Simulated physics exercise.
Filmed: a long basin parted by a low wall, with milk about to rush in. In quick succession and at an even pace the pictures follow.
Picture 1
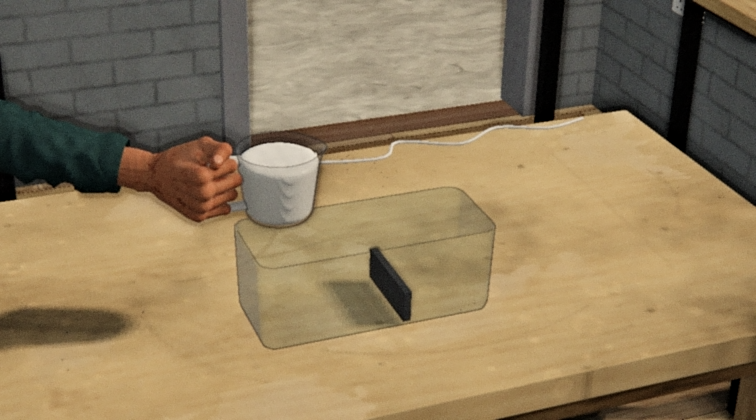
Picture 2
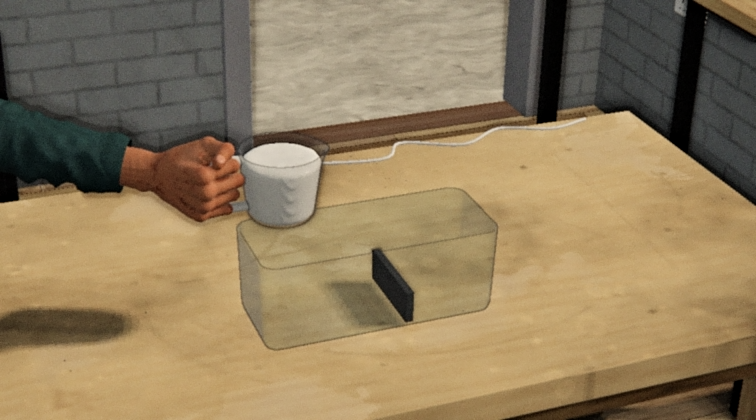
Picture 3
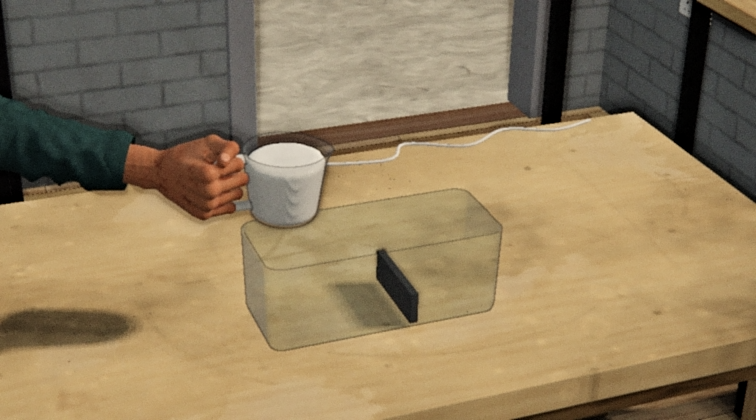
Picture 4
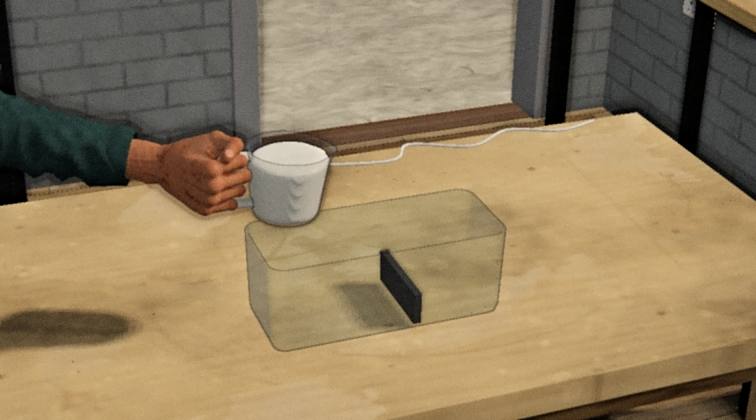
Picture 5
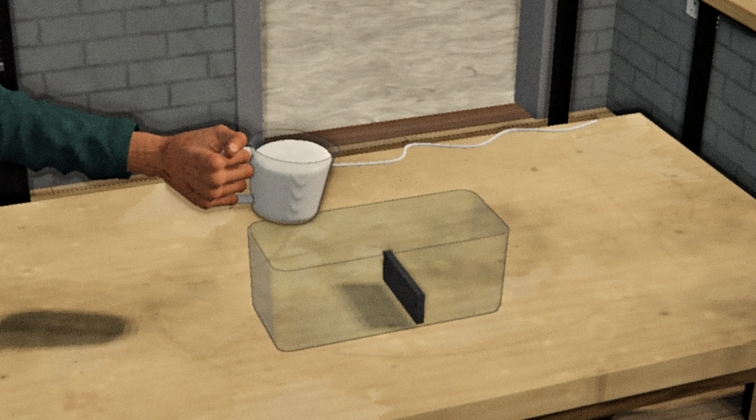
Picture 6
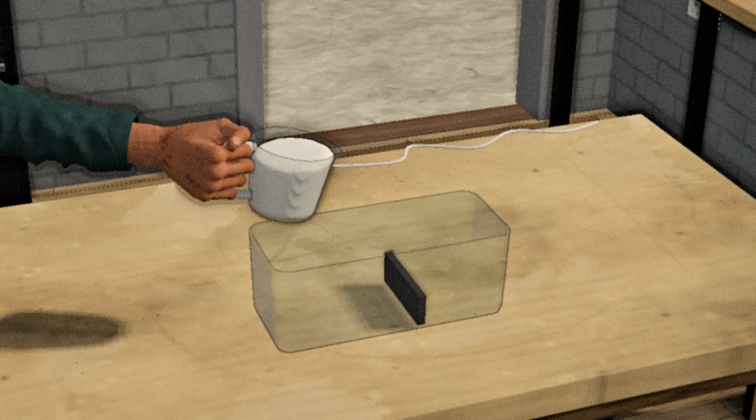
A hand holds a white cup above a clear divided basin and tilts it slightly right.
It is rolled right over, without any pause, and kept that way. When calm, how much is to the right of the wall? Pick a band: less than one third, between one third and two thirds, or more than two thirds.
It is between one third and two thirds.
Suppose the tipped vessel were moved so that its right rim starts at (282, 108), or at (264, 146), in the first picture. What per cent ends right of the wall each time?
5 and 5 per cent.
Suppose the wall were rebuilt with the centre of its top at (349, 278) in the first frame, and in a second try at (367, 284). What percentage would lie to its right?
About 95 per cent on the first try, and 90 per cent on the second.
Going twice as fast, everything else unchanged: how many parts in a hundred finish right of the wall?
Close to 75 out of every hundred.
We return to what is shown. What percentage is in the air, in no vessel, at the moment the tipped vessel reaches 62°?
That comes to near 20 percent.
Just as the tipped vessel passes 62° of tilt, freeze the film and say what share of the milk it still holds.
Around 70 in a hundred has not poured out yet.
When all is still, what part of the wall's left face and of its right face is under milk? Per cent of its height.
It settles around 20 on the left side and around 40 on the right side.
A moment on, the tilt is 62° and 71 per cent is still to pour, 9 is left of the wall and 0 right of it.
Next, the tilt is 96° and 15 per cent is still to pour, 24 is left of the wall and 39 right of it.
Then the tilt is 105° and 0 per cent is still to pour, 38 is left of the wall and 60 right of it.
Later the tilt is 105° and 0 per cent is still to pour, 38 is left of the wall and 60 right of it.
In the end 38 per cent lies left of the wall, 60 right of it and 2 outside.
